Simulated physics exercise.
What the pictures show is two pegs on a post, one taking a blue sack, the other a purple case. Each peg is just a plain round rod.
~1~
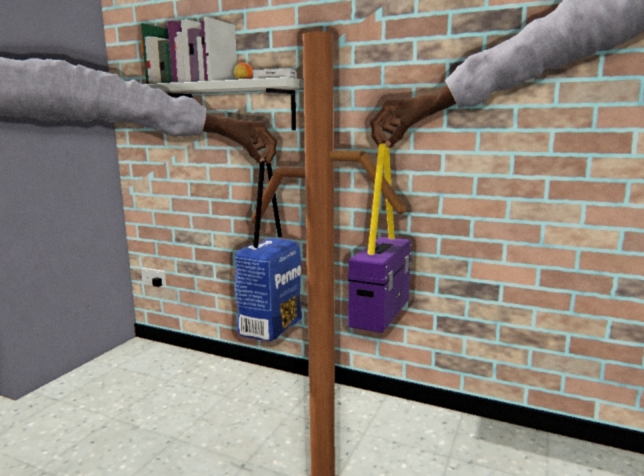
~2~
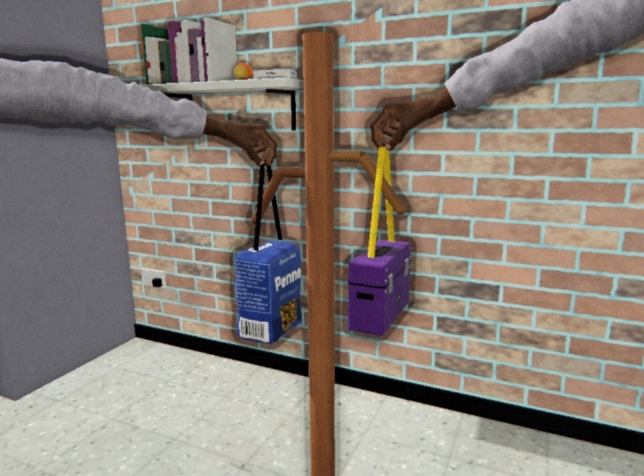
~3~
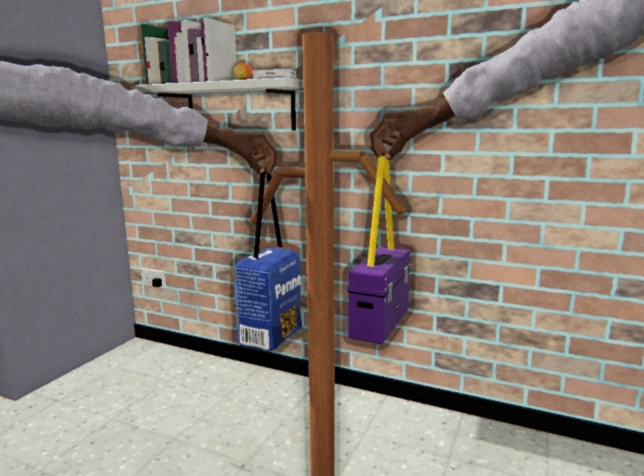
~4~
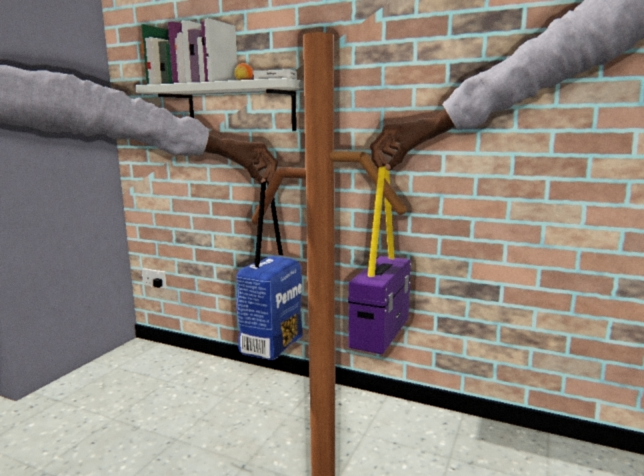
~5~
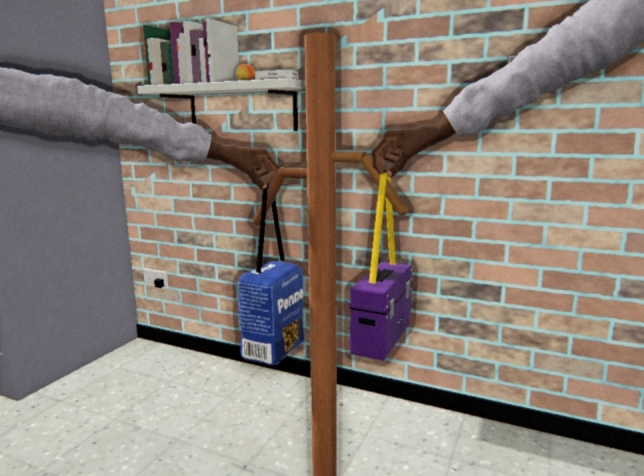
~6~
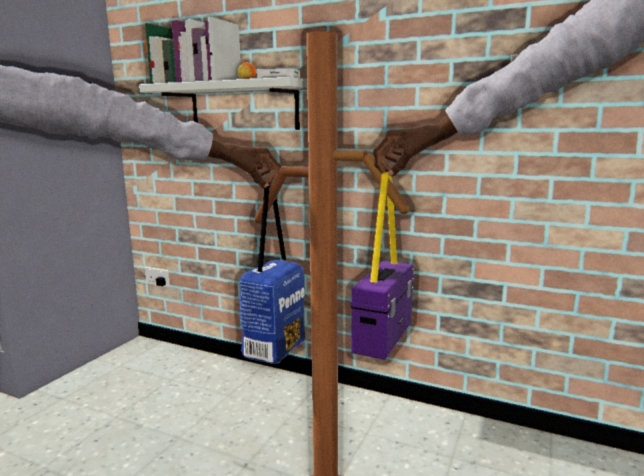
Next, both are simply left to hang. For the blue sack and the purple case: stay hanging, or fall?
I reckon the blue sack will leave the peg. I reckon the purple case will leave the peg.
Then, 0.42 s after the last picture, blue sack on the floor; purple case on the floor.
At rest, blue sack on the floor; purple case on the floor. The blue sack comes down and the purple case slips off its peg.
